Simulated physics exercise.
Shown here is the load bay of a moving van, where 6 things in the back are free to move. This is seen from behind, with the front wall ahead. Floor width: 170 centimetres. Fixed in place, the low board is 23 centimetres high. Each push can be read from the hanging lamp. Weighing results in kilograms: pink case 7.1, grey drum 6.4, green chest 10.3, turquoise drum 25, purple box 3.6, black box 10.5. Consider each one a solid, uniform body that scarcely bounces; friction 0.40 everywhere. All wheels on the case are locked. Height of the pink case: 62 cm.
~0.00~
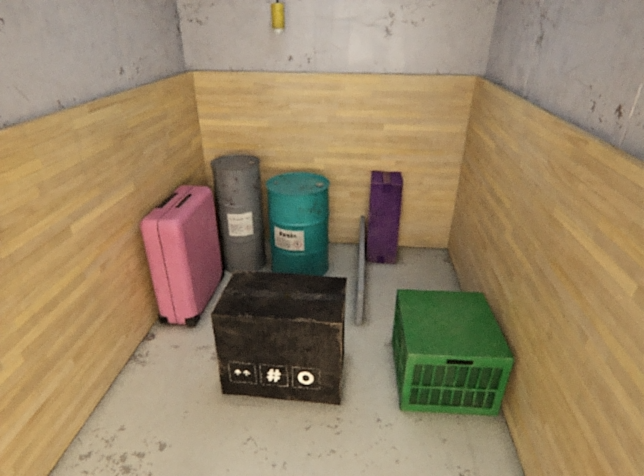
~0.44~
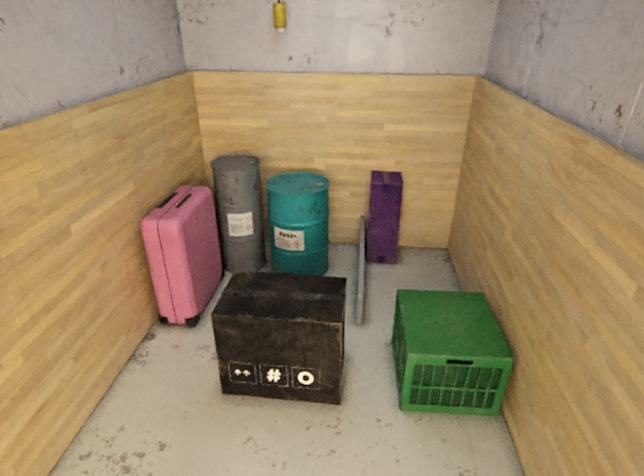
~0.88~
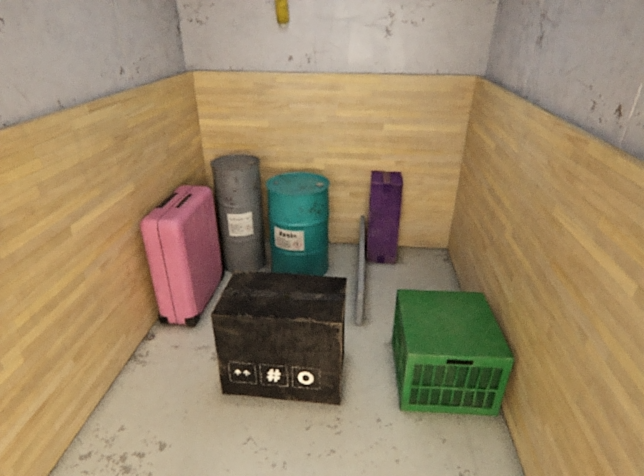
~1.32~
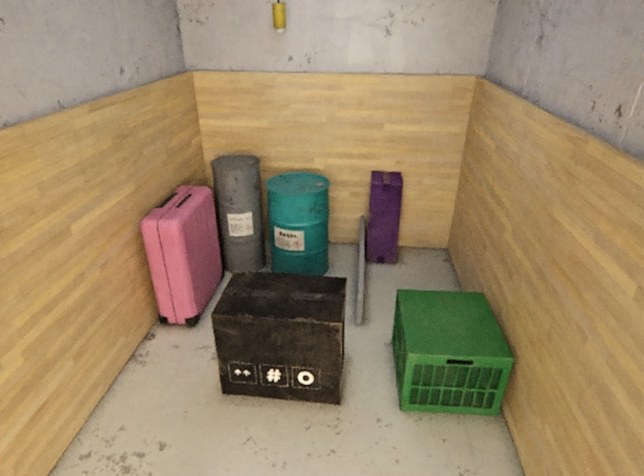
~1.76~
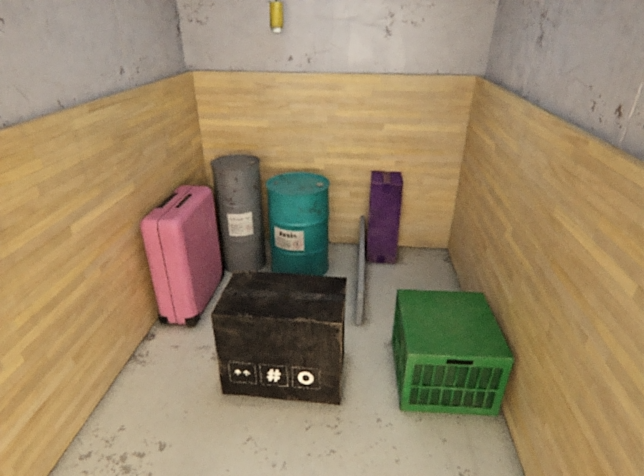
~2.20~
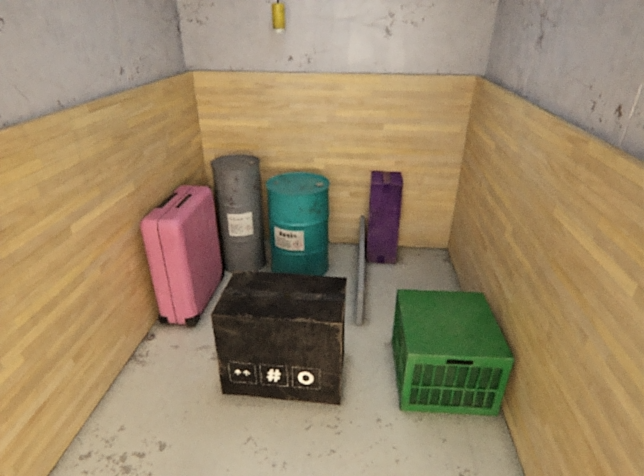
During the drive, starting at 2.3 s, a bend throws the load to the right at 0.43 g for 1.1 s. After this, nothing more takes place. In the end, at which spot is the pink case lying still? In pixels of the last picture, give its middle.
The pink case lies still near (288, 295).
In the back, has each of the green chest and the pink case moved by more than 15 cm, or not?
As for the green chest, it remains where it was, and the pink case winds up somewhere else.
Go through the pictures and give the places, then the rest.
In the first frame, no push; pink case (187, 253); grey drum (241, 215).
In the second frame, force 0.30 g forwards; turquoise drum (299, 227); purple box (384, 218).
In the third frame, force 0.30 g forwards; black box (285, 335); grey drum (241, 215).
In the fourth frame, no push; green chest (444, 348); turquoise drum (299, 227).
In the fifth frame, no push; purple box (384, 218); black box (285, 335).
In the sixth frame, no push; pink case (187, 253); grey drum (241, 215).
Around 2.90 s, force 0.43 g right; pink case at 12° to upright near (199, 252); purple box at 10° to upright; green chest shifted 2 cm.
Around 3.10 s, force 0.43 g right; pink case at 41° to upright near (228, 257); purple box at 34° to upright; black box shifted 5 cm.
Around 3.20 s, force 0.34 g right; pink case at 57° to upright near (245, 267); purple box at 44° to upright; turquoise drum shifted 9 cm.
Around 3.30 s, force 0.18 g right; pink case on its side near (268, 286); purple box at 44° to upright; turquoise drum shifted 12 cm.
Finally (4.0 s), on their side or leaning hard in the back, pink case and purple box; the other 4 still in place (within 15 cm). In the last view, pink case near (288, 295).
